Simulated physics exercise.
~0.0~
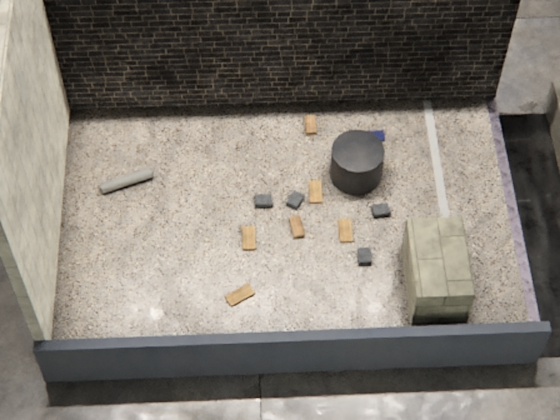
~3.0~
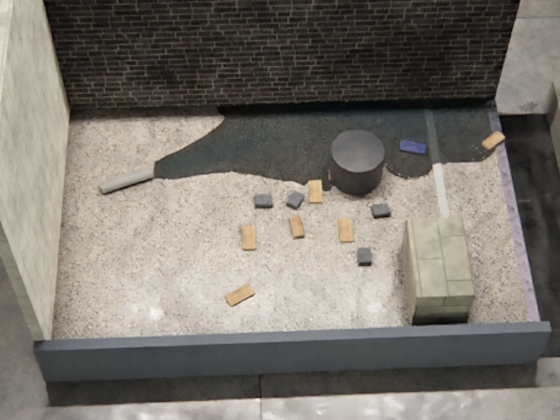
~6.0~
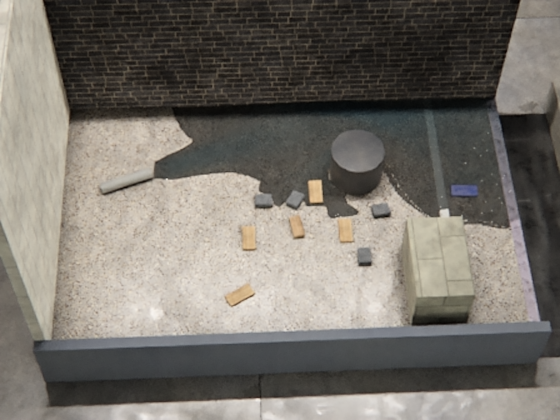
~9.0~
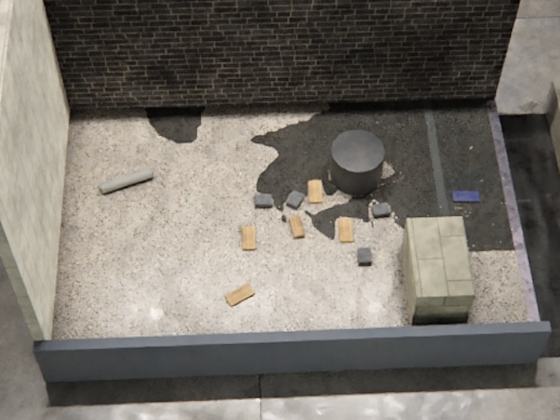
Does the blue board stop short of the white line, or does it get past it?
The blue board gets past the white line. It ends up lying to the right of it.
Water spreads across the bay, carries a blue board over the white line and strands it.
